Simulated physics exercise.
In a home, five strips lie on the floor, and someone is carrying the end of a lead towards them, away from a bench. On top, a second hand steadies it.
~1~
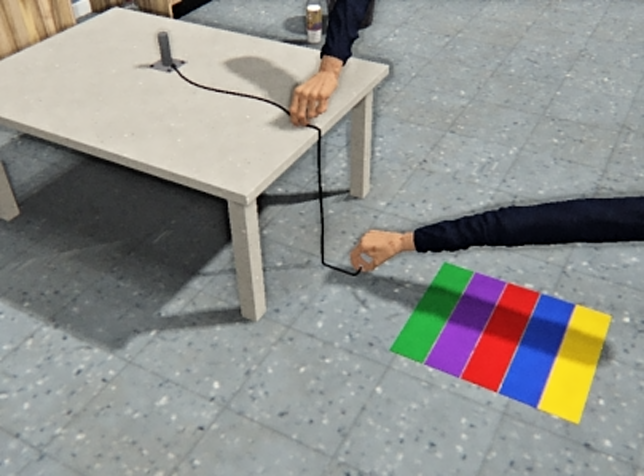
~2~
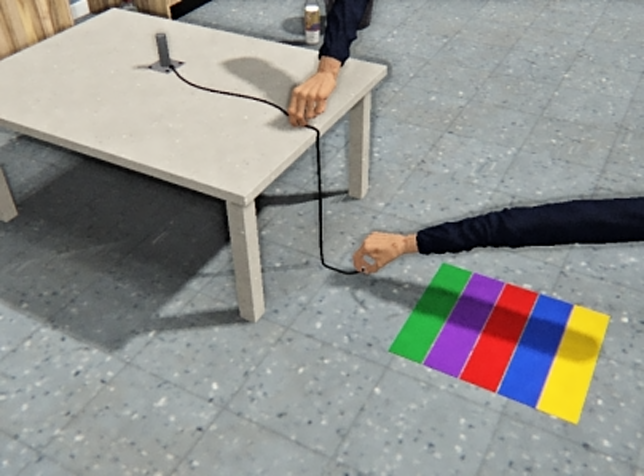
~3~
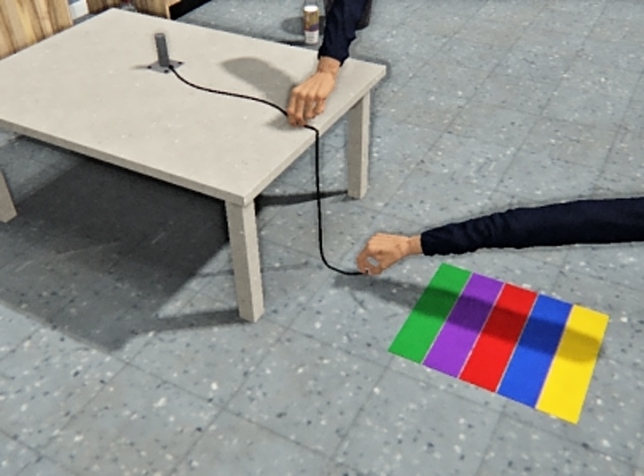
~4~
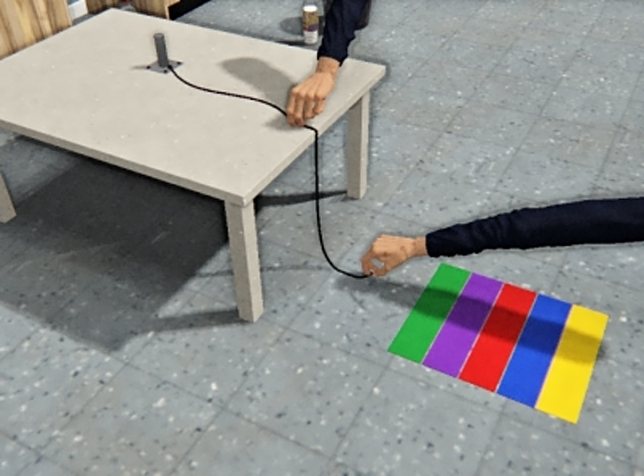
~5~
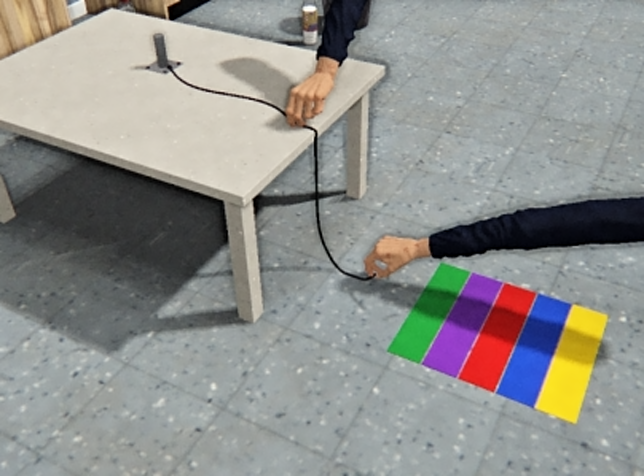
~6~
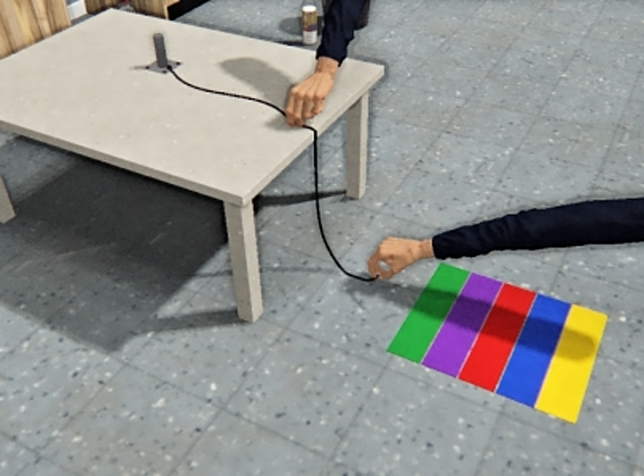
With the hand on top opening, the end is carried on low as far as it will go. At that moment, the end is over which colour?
Over purple.
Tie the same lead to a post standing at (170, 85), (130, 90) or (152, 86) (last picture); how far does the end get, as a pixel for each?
One per try, in order: (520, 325), (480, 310), (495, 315).
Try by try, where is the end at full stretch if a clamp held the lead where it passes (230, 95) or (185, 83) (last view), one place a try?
Per try (px, approx.): (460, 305), (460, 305).
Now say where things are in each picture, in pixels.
In the first frame, end (361, 268); green (416, 339); purple (451, 352); red (488, 366); blue (526, 380); yellow (565, 395).
In the second frame, end (363, 270); lead through (180, 77) (229, 94) (282, 110) (318, 145) (320, 202) (322, 256).
In the third frame, end (367, 271).
In the fourth frame, end (372, 273); lead through (178, 78) (228, 94) (280, 110) (316, 145) (317, 202) (327, 258).
In the fifth frame, end (375, 274).
In the sixth frame, end (378, 275); lead through (178, 78) (227, 94) (279, 110) (315, 145) (317, 202) (335, 259).
Soon after, end near (411, 286); short of the strips.
Then, end near (444, 298); over green.
At full stretch, end near (466, 305); over purple. The purple one.
